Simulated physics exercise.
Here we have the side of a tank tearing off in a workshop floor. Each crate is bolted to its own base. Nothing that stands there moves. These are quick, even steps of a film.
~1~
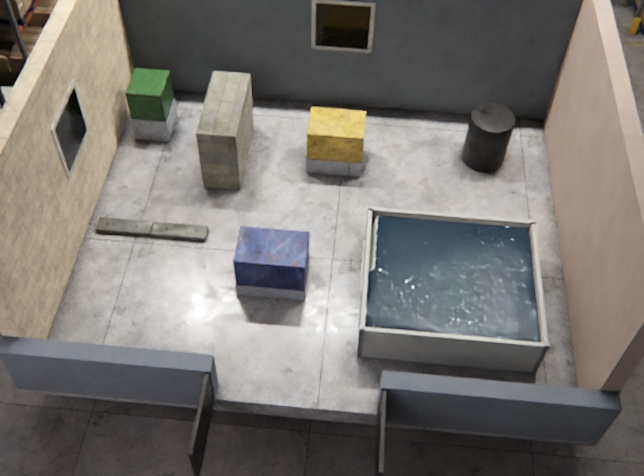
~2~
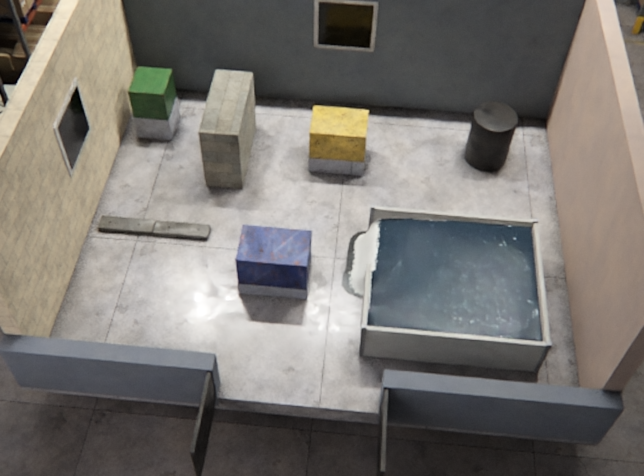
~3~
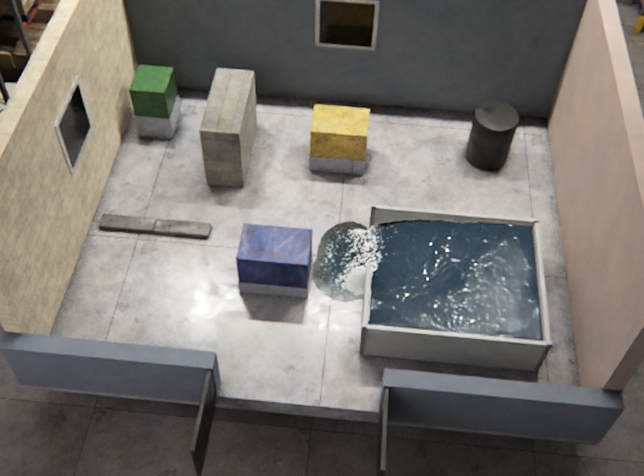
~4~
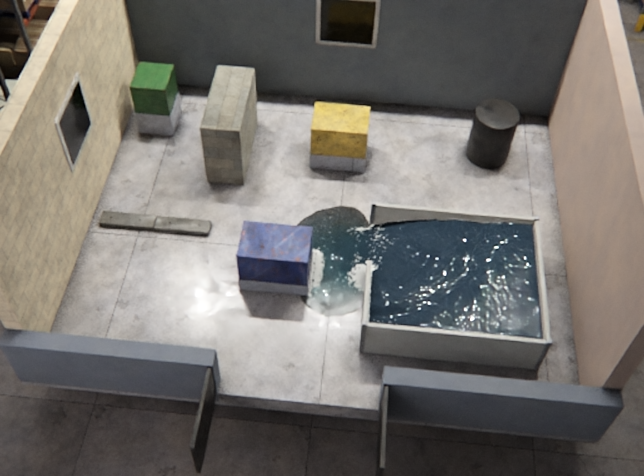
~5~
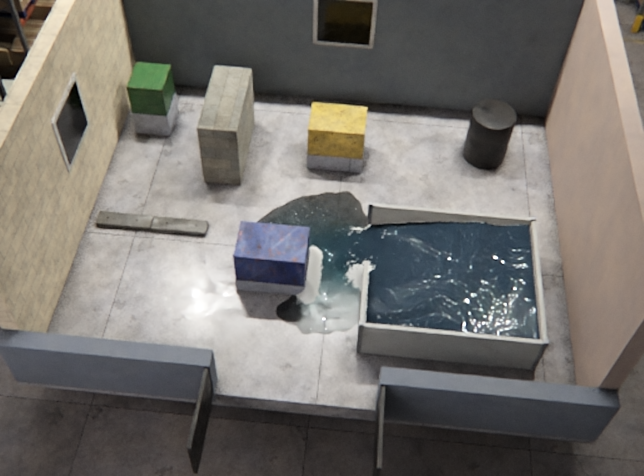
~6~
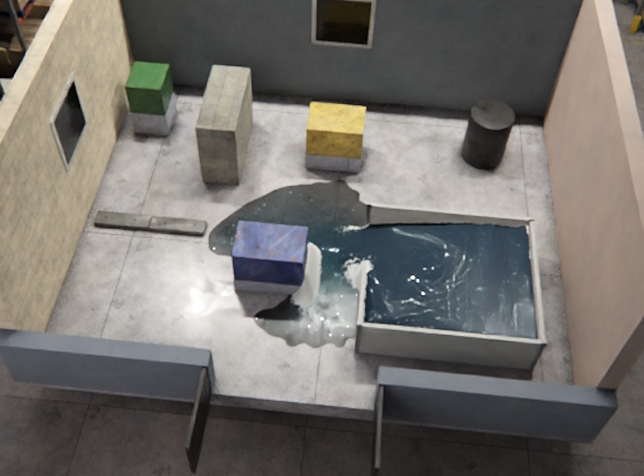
Water pours from the tank's left side and spreads across the floor around the blue block.
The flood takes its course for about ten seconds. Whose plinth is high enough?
The green crate stays dry; the yellow crate stays dry; the blue crate gets wet.
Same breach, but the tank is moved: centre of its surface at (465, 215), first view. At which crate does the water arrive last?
The one in green.
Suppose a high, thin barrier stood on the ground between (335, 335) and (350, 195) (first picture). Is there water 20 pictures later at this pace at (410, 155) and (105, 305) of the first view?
In that order: Flooded, dry.
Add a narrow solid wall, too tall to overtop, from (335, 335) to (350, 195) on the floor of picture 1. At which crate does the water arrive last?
The crate marked blue.
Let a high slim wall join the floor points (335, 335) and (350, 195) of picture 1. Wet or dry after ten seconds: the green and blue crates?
Green escapes it, blue keeps dry.
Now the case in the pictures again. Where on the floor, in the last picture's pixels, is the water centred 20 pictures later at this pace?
Around (334, 244).
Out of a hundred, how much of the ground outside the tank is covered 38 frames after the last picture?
Roughly 80 per cent.
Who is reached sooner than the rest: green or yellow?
The yellow crate.
A moment on, water covers 25 % of the floor; the green crate not reached, the yellow crate water round its plinth, the blue crate water round its plinth.
Next, water covers 40 % of the floor; the green crate water round its plinth, the yellow crate water round its plinth, the blue crate water round its plinth.
Then, water covers 55 % of the floor; the green crate water round its plinth, the yellow crate water round its plinth, the blue crate water round its plinth.
Later, water covers 80 % of the floor; the green crate water round its plinth, the yellow crate water round its plinth, the blue crate water round its plinth.
In the end, water covers 95 % of the floor; the green crate stayed above the water, the yellow crate stayed above the water, the blue crate was topped.
